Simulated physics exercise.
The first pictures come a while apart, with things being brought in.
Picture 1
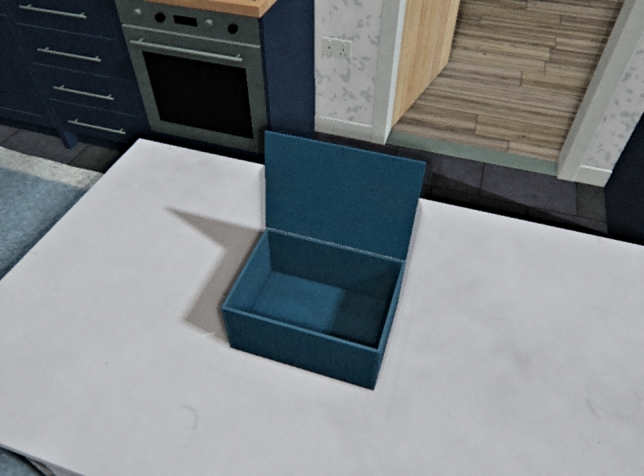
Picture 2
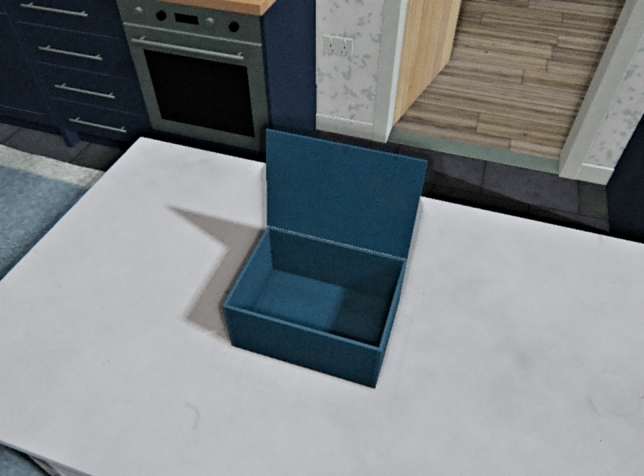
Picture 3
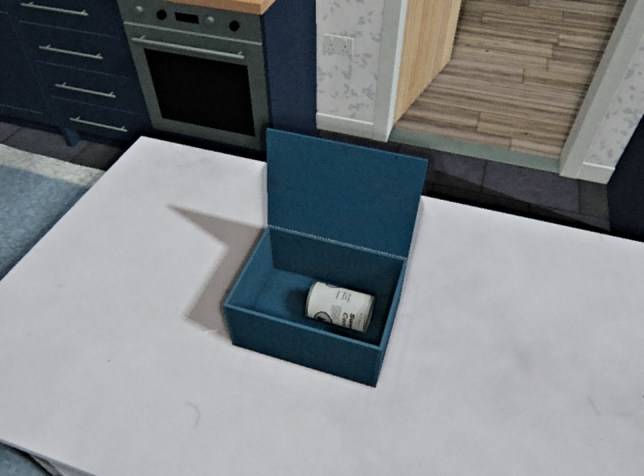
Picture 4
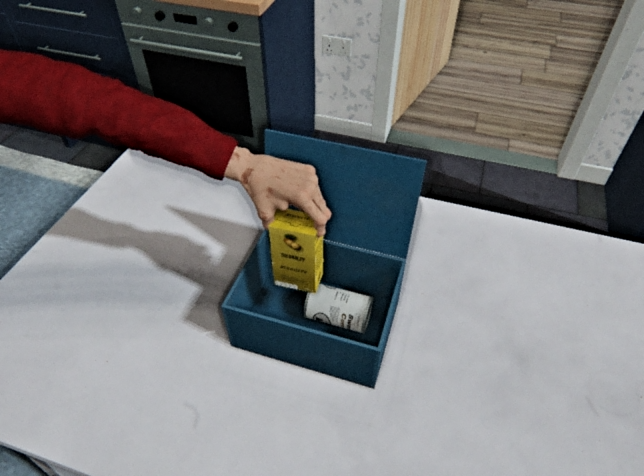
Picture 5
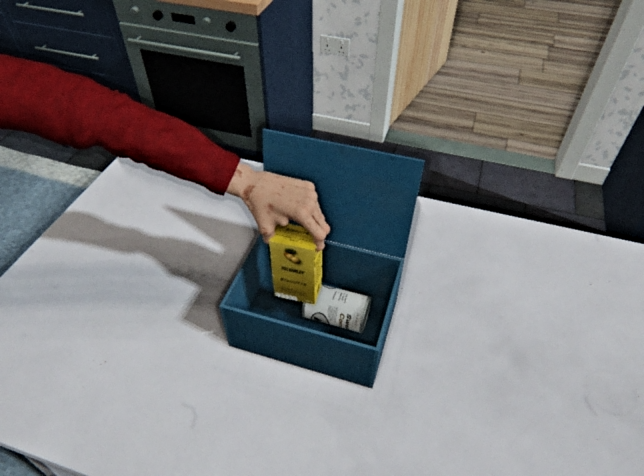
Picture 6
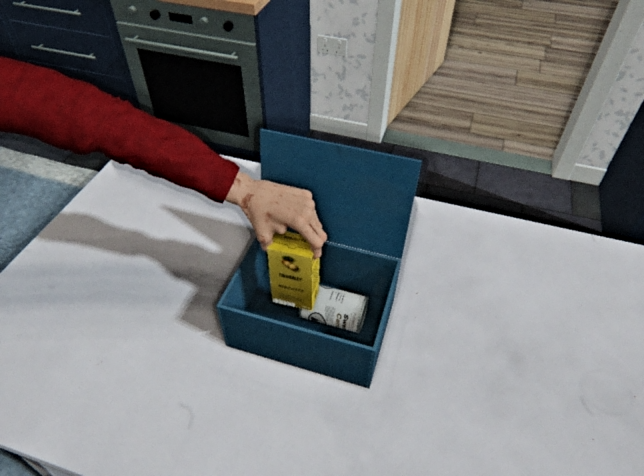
Hand in a red sleeve lowering a yellow packet into an open blue box, beside a white tin lying inside.
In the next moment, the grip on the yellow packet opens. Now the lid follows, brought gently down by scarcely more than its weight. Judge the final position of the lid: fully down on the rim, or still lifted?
Final position: Still lifted.
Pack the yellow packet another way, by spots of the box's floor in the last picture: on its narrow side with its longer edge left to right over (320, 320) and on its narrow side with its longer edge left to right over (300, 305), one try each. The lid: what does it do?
On the first go the lid settles shut, and on the second go it settles shut.
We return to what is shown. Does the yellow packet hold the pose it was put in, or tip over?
By the end it has kept its angle.
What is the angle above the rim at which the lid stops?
Angle: About 20°.
Then, 0.50 s past the last view, yellow packet rocked 41° from its first pose near (276, 302); white tin displaced a little.
Then, 1.20 s past the last view, lid starting down; yellow packet rocked 6° from its first pose near (300, 299); white tin displaced a little.
Then, 1.60 s past the last view, lid 59° above the rim; yellow packet rocked 5° from its first pose near (300, 300); white tin displaced a little.
Then, 1.80 s past the last view, lid 32° above the rim; yellow packet displaced about its own width near (296, 303); white tin displaced a little.
Finally, lid 20° above the rim; moved from the start, yellow packet; white tin still in place. Final places as the last picture's camera would see them, yellow packet near (298, 301).
